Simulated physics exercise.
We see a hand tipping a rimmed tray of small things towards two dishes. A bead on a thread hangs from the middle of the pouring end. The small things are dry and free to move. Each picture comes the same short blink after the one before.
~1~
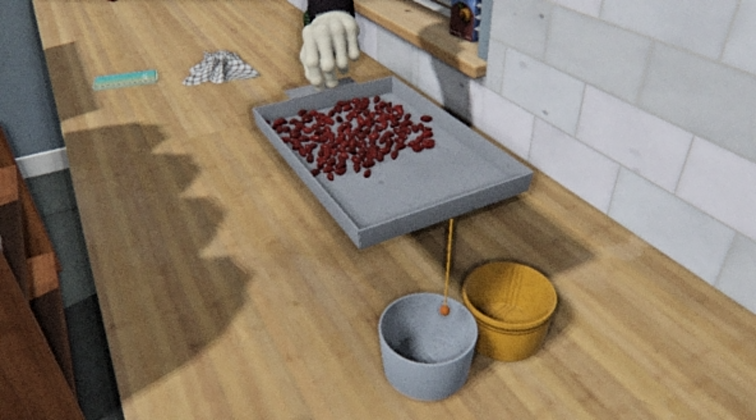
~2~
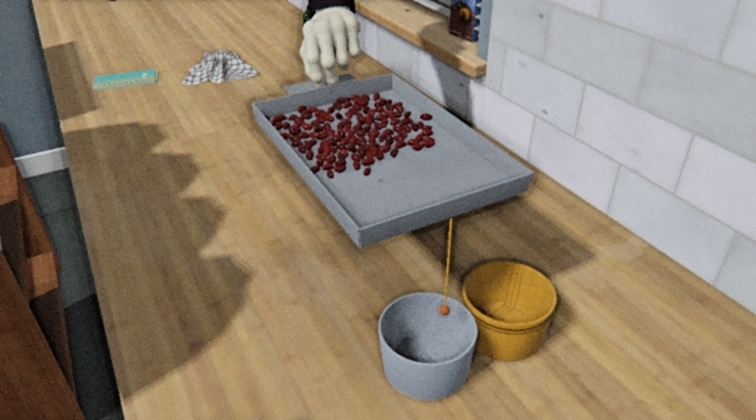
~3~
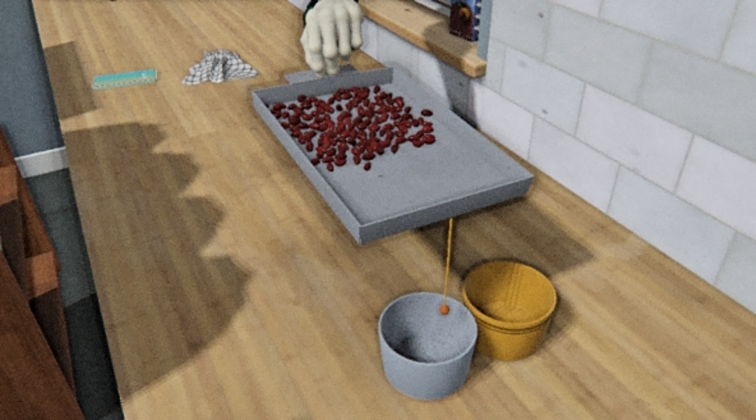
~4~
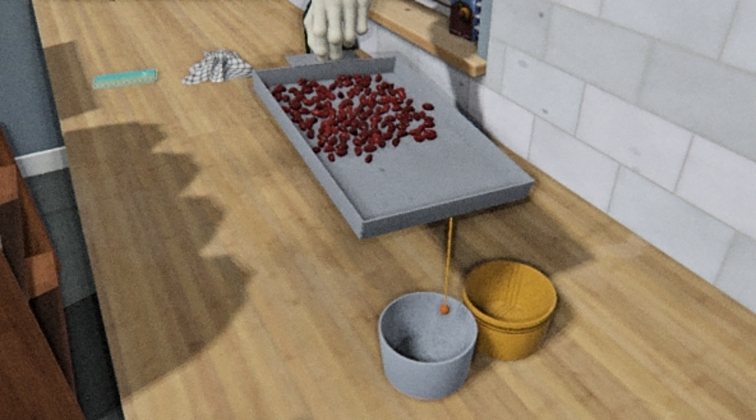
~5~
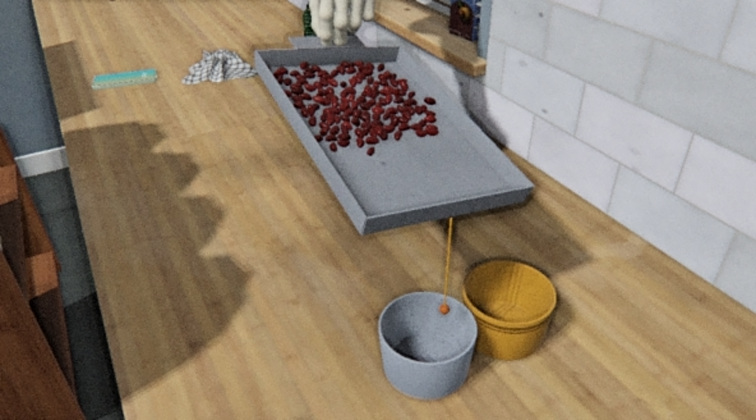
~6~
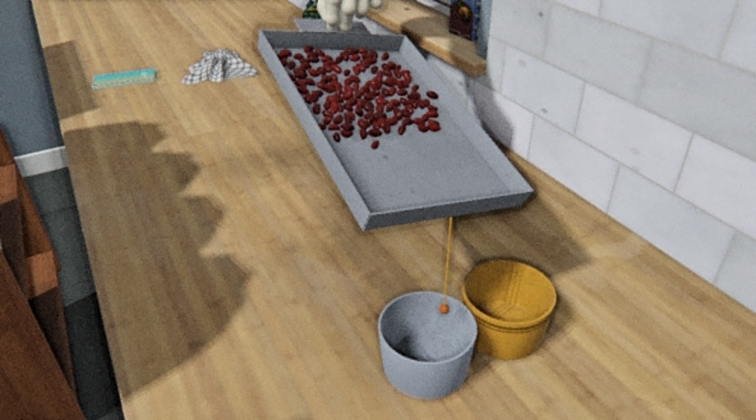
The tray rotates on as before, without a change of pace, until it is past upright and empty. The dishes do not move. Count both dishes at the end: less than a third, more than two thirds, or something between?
They take over two thirds between them.
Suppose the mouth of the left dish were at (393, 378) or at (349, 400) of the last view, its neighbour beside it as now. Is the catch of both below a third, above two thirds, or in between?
First under a third, then under a third.
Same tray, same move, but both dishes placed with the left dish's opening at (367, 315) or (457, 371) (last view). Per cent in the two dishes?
The first gives 30 %, the second 20 %.
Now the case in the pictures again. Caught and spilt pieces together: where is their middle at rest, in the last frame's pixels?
Near (504, 324).
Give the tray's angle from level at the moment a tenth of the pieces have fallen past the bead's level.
Near 80 degrees.
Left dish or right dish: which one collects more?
More ends in the right-hand dish.
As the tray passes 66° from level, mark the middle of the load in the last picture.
Around (483, 170).
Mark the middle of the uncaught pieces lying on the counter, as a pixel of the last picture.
Around (619, 375).
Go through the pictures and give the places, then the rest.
The first frame shows corners of the pouring end at (360, 229) and (530, 172), level; middle of the load at (351, 137), kidney beans; left dish at (454, 377); right dish at (536, 338); bead on its thread at (445, 310).
The second frame shows corners of the pouring end at (360, 228) and (530, 172), level; middle of the load at (351, 134).
The third frame shows corners of the pouring end at (361, 225) and (531, 175), tipped barely, lowest at the right corner; middle of the load at (351, 127).
The fourth frame shows corners of the pouring end at (364, 220) and (532, 180), tipped a little, lowest at the right corner; middle of the load at (353, 116).
The fifth frame shows corners of the pouring end at (367, 216) and (532, 185), tipped clearly, lowest at the right corner; middle of the load at (355, 105).
The sixth frame shows corners of the pouring end at (371, 213) and (531, 189), tipped clearly, lowest at the right corner; middle of the load at (359, 95); left dish at (453, 375); right dish at (536, 336).
Soon, tray tipped steeply; nearly all on the tray; a stray few in the air.
A while on, tray tipped past a quarter turn; about a third on the tray; about a third in the right dish; a small part outside both; a small part in the air.
Towards the end, tray tipped past a quarter turn; a stray few in the left dish; most in the right dish; a small part outside both; a stray few in the air.
Finally, tray tipped past a quarter turn; a stray few in the left dish; most in the right dish; a small part outside both.
